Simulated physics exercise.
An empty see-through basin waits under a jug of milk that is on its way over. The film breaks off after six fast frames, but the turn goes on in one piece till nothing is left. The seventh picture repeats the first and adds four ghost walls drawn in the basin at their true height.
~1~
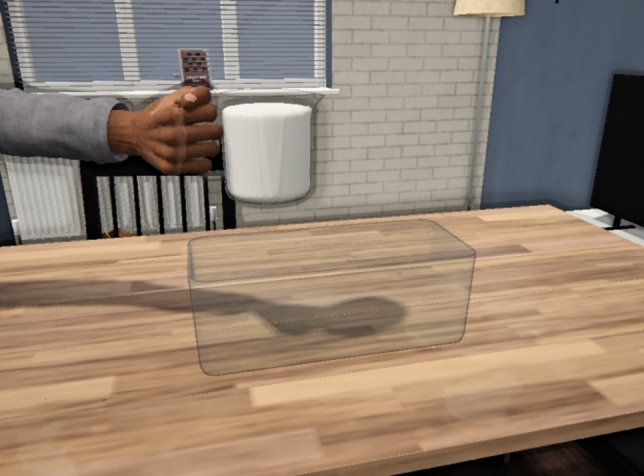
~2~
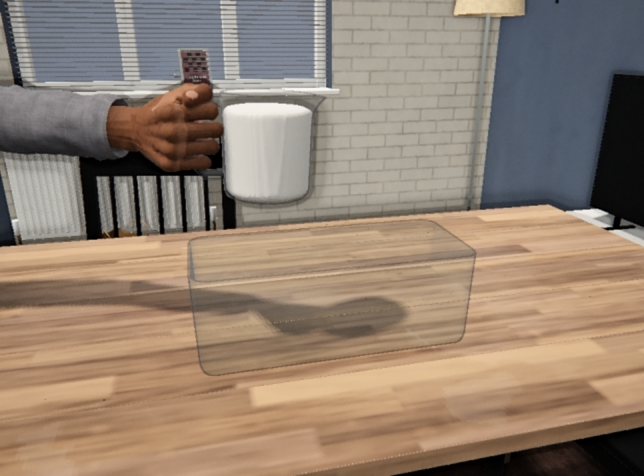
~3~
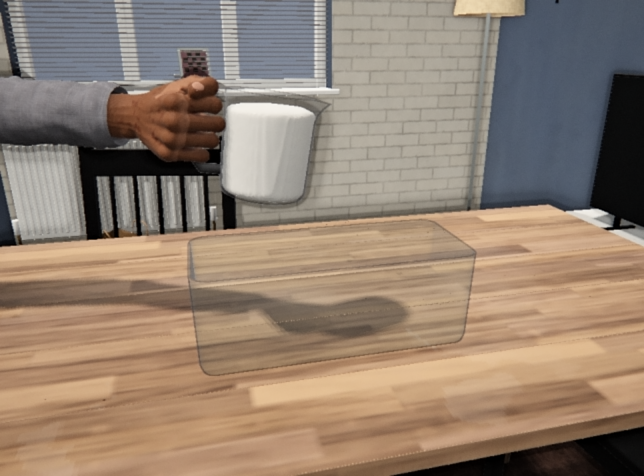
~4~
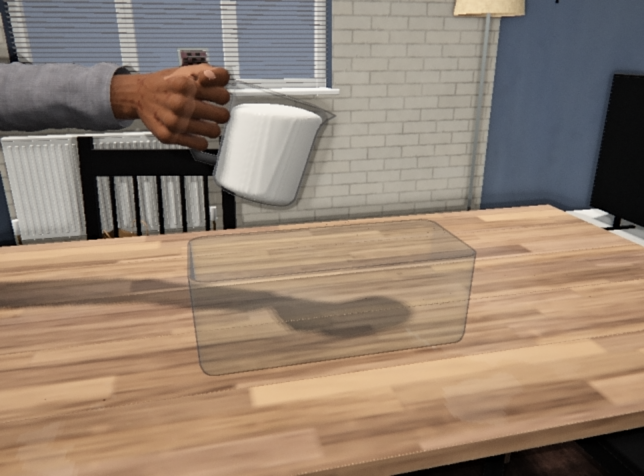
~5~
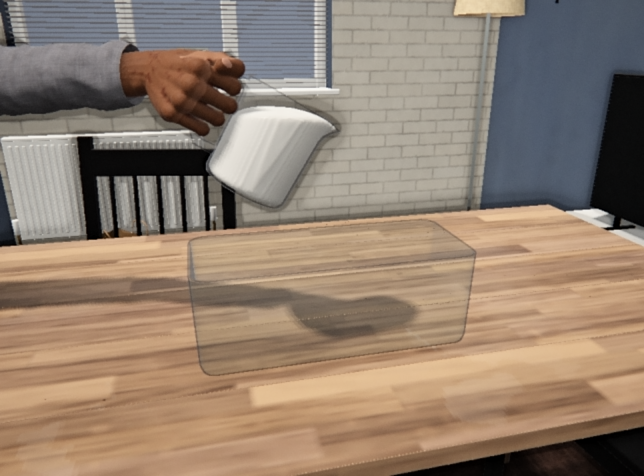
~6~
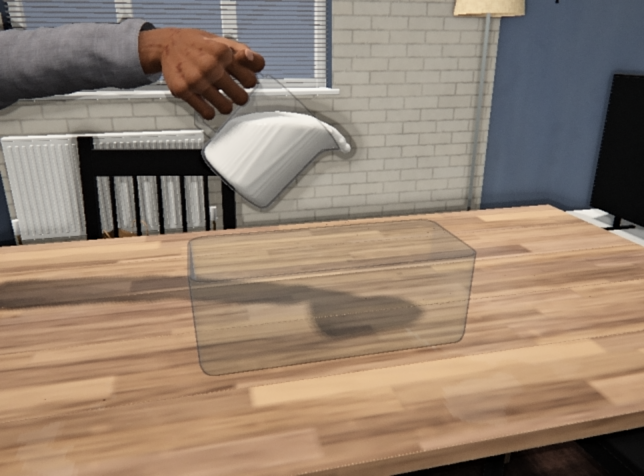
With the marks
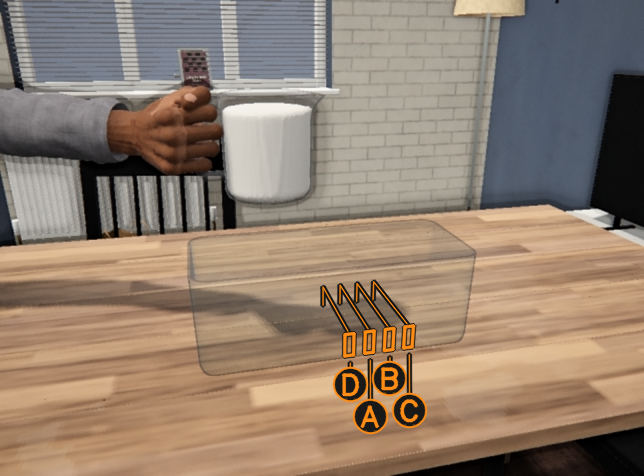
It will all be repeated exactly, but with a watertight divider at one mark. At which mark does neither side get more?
Use slot B.
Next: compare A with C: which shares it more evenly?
A it is.
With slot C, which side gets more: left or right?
More ends on the left.
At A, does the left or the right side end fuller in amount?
The right one.
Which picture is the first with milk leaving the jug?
In picture 6.
On the marked copy, A at (370, 359); B at (389, 357); C at (409, 354); D at (350, 362).
If A is chosen, about 25 % ends left of the wall and 73 % right of it.
If B is chosen, about 56 % ends left of the wall and 43 % right of it.
If C is chosen, about 84 % ends left of the wall and 13 % right of it; 3 % is lost outside.
If D is chosen, about 12 % ends left of the wall and 86 % right of it.
